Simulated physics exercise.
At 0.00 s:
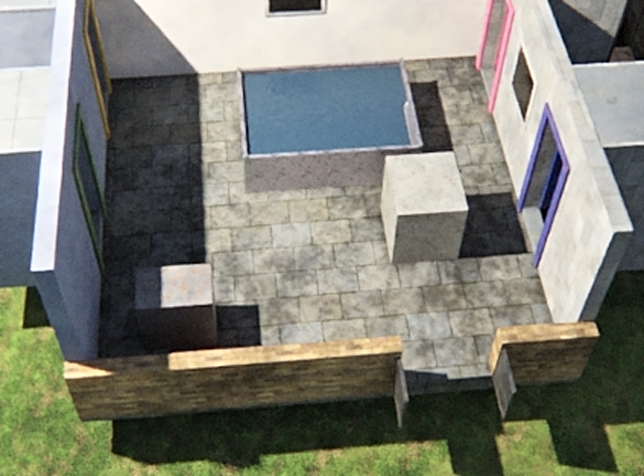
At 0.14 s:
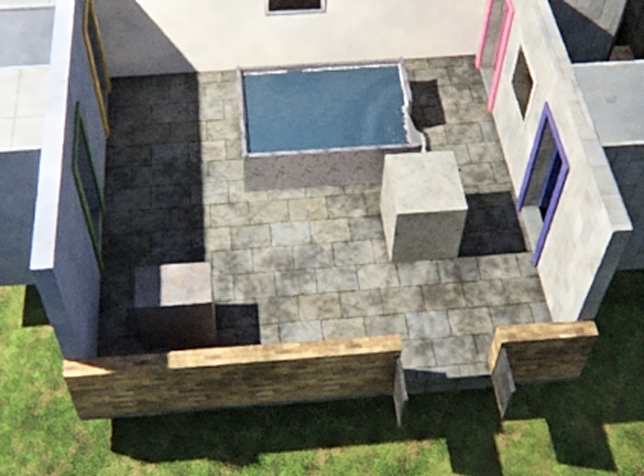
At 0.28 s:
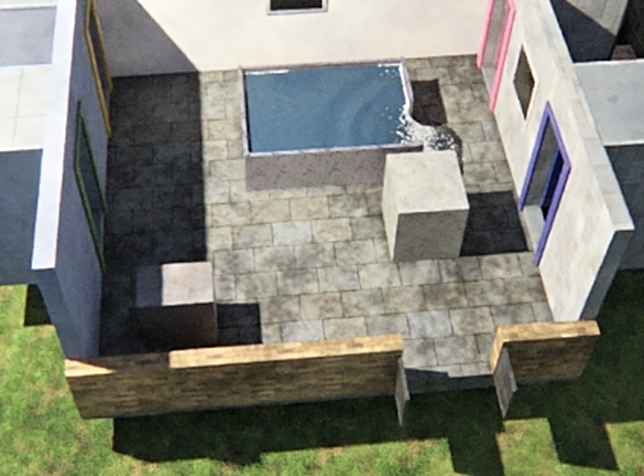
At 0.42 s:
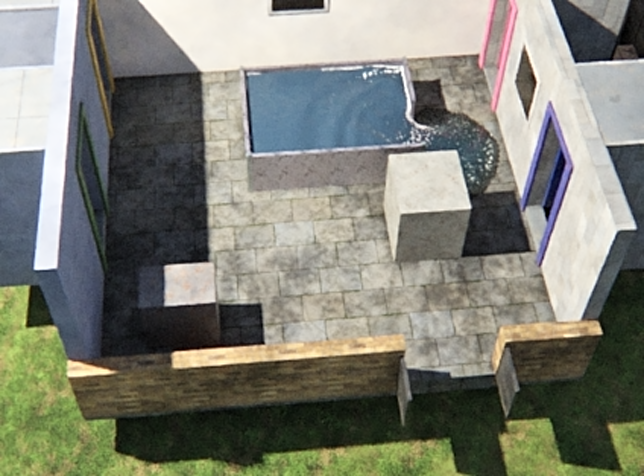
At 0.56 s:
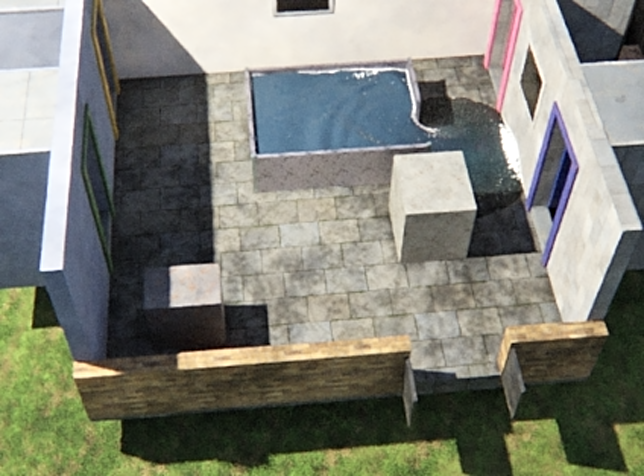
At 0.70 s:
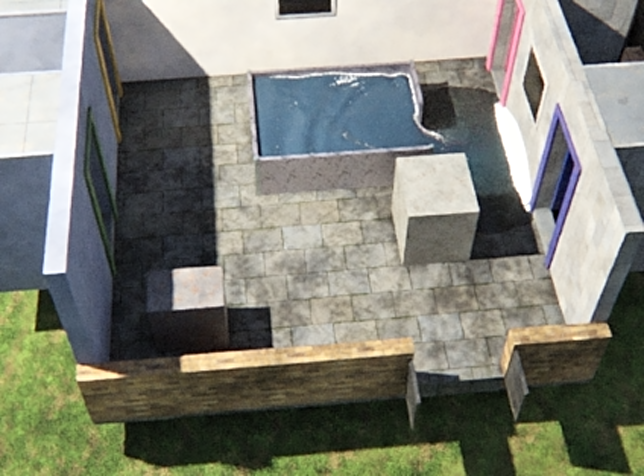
A walled courtyard holds a water tank whose right side bursts, spilling water across the paving.
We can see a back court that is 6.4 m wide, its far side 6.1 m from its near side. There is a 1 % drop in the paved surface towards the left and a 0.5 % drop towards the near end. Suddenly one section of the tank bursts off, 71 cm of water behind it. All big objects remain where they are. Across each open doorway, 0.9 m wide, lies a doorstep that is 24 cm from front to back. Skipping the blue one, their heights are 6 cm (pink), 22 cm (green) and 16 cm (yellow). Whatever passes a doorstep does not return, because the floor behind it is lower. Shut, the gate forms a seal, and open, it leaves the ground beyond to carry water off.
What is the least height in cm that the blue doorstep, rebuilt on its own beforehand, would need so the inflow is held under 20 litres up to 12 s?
Around 15 cm would be enough.
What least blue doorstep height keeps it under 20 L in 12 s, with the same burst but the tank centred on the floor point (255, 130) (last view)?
Then roughly 12.0 cm.
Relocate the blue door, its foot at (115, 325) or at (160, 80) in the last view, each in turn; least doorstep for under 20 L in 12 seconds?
You'd want about 8.5 cm there first, then about 10.0 cm.
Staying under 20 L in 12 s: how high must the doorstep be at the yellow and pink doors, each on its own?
You'd want some 14.0 cm at yellow and some 14.0 cm at pink.
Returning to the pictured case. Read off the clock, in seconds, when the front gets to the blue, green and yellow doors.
Arrives: Blue 0.9 s / green 6.0 s / yellow 4.5 s.
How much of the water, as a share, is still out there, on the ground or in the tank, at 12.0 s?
Share still there: Approx. 78 percent.
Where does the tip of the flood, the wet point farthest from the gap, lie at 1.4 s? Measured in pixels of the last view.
Roughly at (556, 311) in the last view.
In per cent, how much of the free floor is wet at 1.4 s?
Roughly 15 percent of the floor is wet.
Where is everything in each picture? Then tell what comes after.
The first picture shows still water, 71 cm deep, in the tank at (327, 110); the blue door at (542, 193) is dry.
In the second picture, the gap is at a hidden place, the front 0.3 m out at (426, 142); the back of the tank holds 71 cm.
In the third picture, water pours out at a hidden place and has run 0.8 m, to (458, 145); about 11 cm deep outside, 71 cm at the back.
In the fourth picture, the gap is at a hidden place, the front 1.3 m out at (495, 151); the back of the tank holds 71 cm.
In the fifth picture, the gap is at a hidden place, the front 1.6 m out at (522, 188); the back of the tank holds 71 cm.
In the sixth picture, the gap is at a hidden place, the front 1.8 m out at (533, 216); the back of the tank holds 71 cm; the blue door at (553, 194), 2.4 m from the gap, is still 0.4 m from the nearest water.
After 1.4 s water covers 15 % of the floor, deepest (45 cm) near (513, 161); 19 cm at the blue door, 0 litres in over its 13 cm doorstep.
After 3.0 s water covers 35 % of the floor, deepest (33 cm) near (513, 161); 16 cm at the blue door, 24 litres in over its 13 cm doorstep.
After 12.0 s water covers 95 % of the floor, deepest (14 cm) near (109, 396); 5 cm at the blue door, 31 litres in over its 13 cm doorstep.
At the blue door as built, the water arrived by 0.9 s and peaked near 21 cm at 1.6 s.
With a doorstep of 13.5 cm, 28 litres would have come in within the 12 s; with 18 cm, 7 litres. So under 20 litres takes about 15 cm.
